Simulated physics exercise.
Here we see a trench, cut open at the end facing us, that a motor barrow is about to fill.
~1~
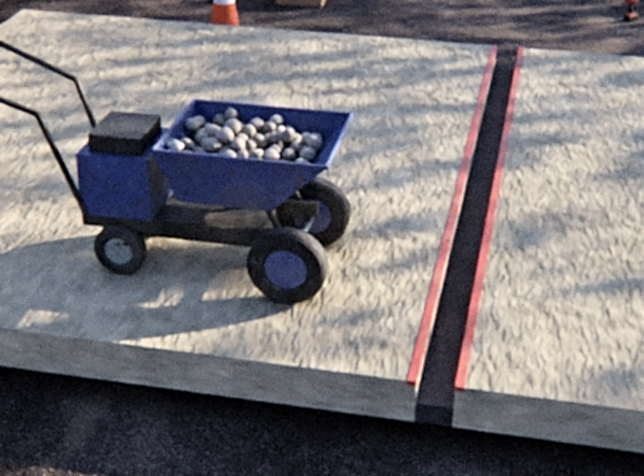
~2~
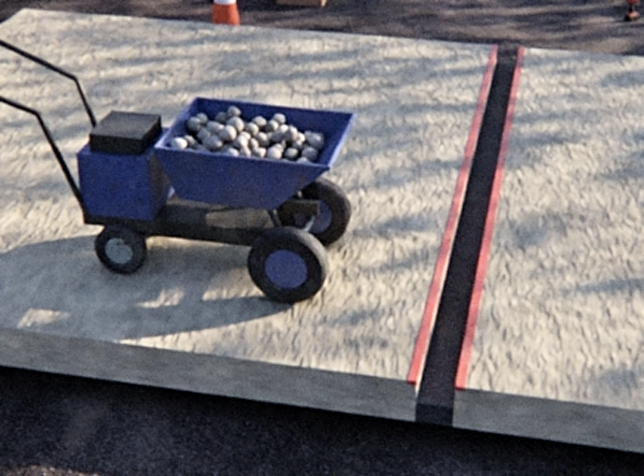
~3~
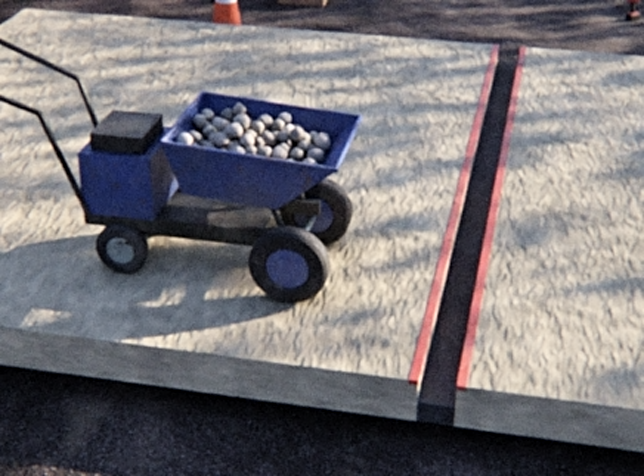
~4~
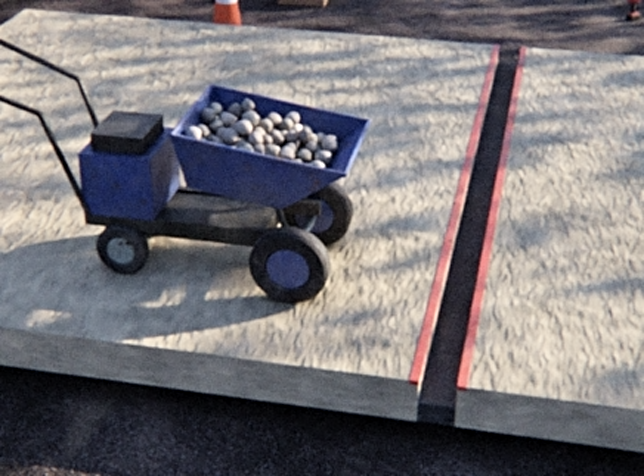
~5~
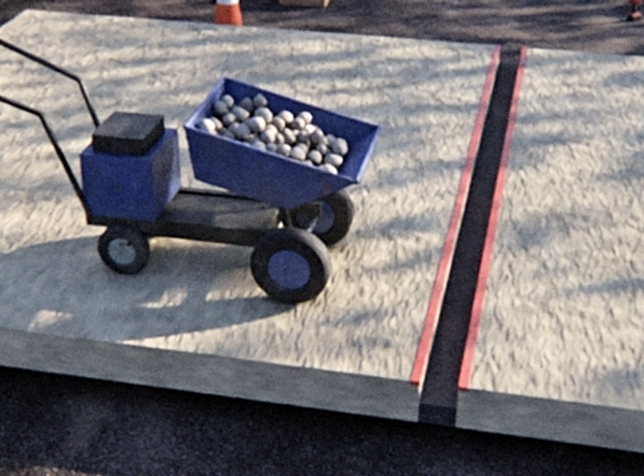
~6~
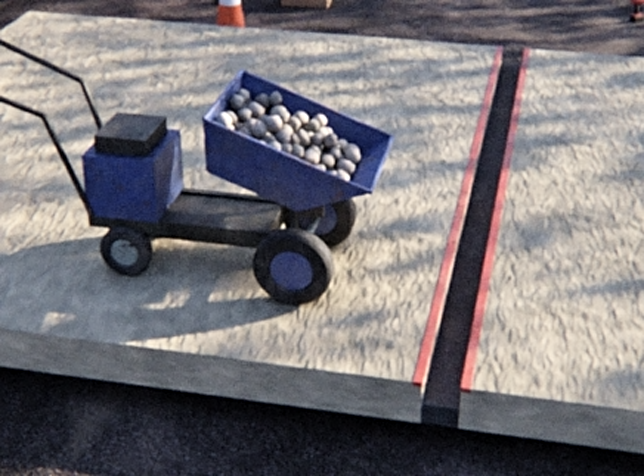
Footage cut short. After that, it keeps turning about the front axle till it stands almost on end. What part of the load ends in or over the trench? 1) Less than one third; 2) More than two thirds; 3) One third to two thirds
Answer: 3.
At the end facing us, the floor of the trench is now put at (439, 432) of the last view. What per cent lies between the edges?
Estimate: Approx. 60 in a hundred.
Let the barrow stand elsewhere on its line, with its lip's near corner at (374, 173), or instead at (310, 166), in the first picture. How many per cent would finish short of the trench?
0 and 30 in a hundred, in that order.
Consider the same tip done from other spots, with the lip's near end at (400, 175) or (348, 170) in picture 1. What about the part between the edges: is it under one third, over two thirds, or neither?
Spot one gives below one third, spot two gives one to two thirds.
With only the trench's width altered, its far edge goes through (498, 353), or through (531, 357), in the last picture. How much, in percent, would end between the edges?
Estimated share: Try 1 approx. 70 in a hundred, try 2 approx. 80 in a hundred.
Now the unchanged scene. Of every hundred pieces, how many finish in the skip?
Something like 5 in every hundred.
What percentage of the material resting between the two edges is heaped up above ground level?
Something like 40 in a hundred.
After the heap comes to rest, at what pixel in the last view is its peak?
At about (446, 265).
Soon after the last picture, skip tipped steeply; all in the skip.
A little later, skip tipped right over; about two thirds in the skip; a small part short of the trench; about a quarter in or heaped over the trench; a stray few beyond it; a small part falling.
Later still, skip tipped right over; a small part in the skip; about a quarter short of the trench; about half in or heaped over the trench; about a quarter beyond it.
At rest, skip tipped right over; a small part in the skip; about a quarter short of the trench; about half in or heaped over the trench; about a quarter beyond it.
